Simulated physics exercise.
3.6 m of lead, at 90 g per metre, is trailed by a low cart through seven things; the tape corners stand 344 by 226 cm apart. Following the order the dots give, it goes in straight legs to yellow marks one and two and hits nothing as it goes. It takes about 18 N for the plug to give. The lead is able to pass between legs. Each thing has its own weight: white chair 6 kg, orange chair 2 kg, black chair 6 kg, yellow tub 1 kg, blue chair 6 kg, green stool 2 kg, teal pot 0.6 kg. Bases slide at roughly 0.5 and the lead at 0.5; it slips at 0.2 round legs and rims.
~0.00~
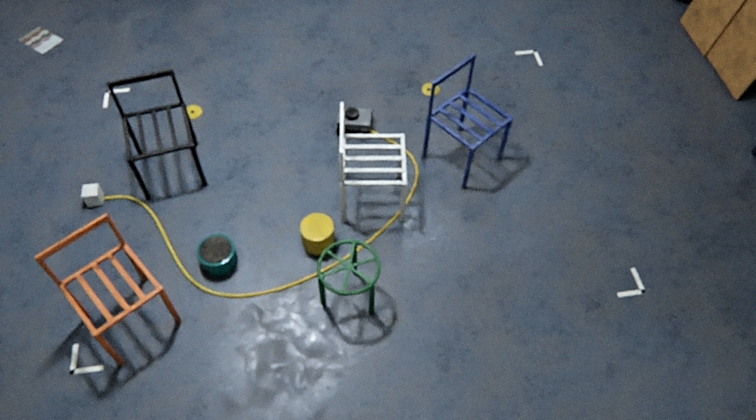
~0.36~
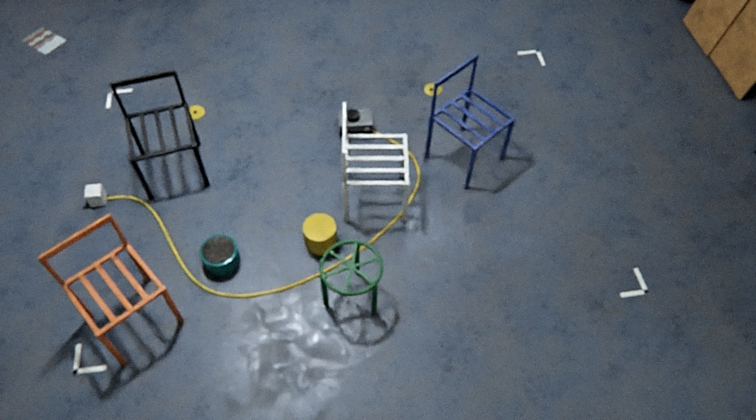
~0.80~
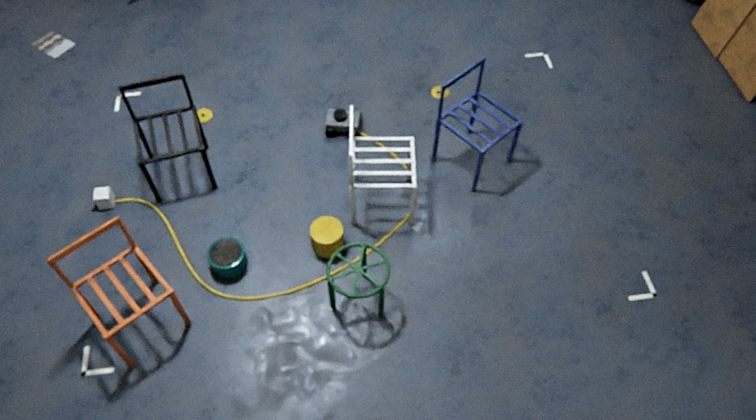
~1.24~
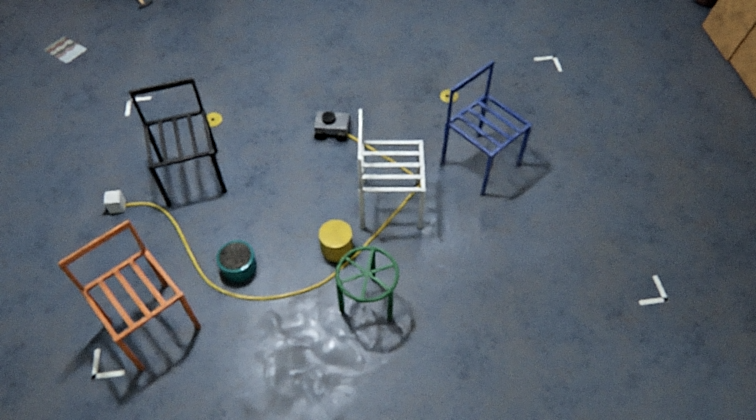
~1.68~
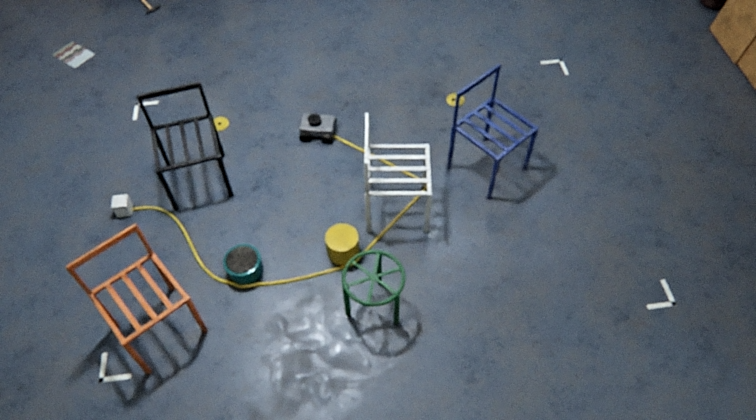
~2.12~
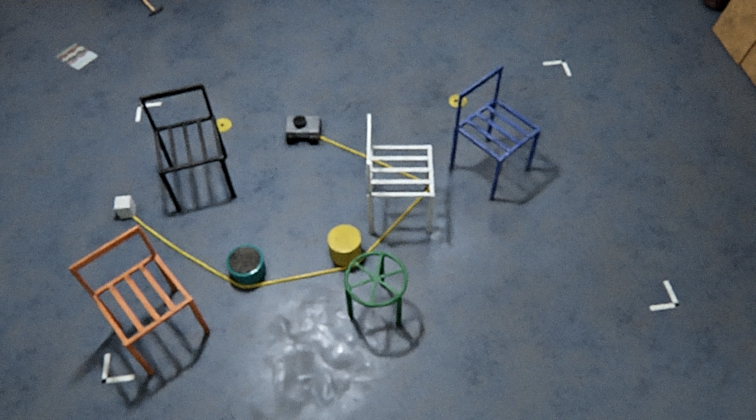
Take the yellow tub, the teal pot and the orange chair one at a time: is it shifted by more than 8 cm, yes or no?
Yellow tub - yes, teal pot - yes, orange chair - no.
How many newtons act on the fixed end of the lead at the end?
The pull at the fixed end comes to around 0 N.
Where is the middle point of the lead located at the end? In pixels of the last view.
Approximate pixel position: (375, 217).
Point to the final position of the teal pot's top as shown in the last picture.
Last view, top position: About (267, 207).
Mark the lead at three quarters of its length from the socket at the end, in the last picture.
In the last view that spot is close to pixel (363, 145).
At 3.9 s, cart at (232, 127), 12 N at the fixed end; teal pot 42 cm off its start, yellow tub 21 cm off its start, white chair 12 cm off its start.
At 5.8 s, cart at (304, 116), lead slack at the fixed end; teal pot 42 cm off its start, yellow tub 21 cm off its start, white chair 15 cm off its start.
At 7.6 s, cart at (387, 107), lead slack at the fixed end; teal pot 42 cm off its start at (267, 207), yellow tub 21 cm off its start at (337, 212), white chair 15 cm off its start at (377, 167).
At 9.4 s, cart at (457, 100), lead slack at the fixed end; teal pot 42 cm off its start, yellow tub 21 cm off its start, white chair 15 cm off its start.
At 9.8 s, cart at (457, 100), lead slack at the fixed end; teal pot 42 cm off its start at (267, 207), yellow tub 21 cm off its start at (337, 212), orange chair 0 cm off its start at (141, 297), white chair 15 cm off its start at (377, 167).
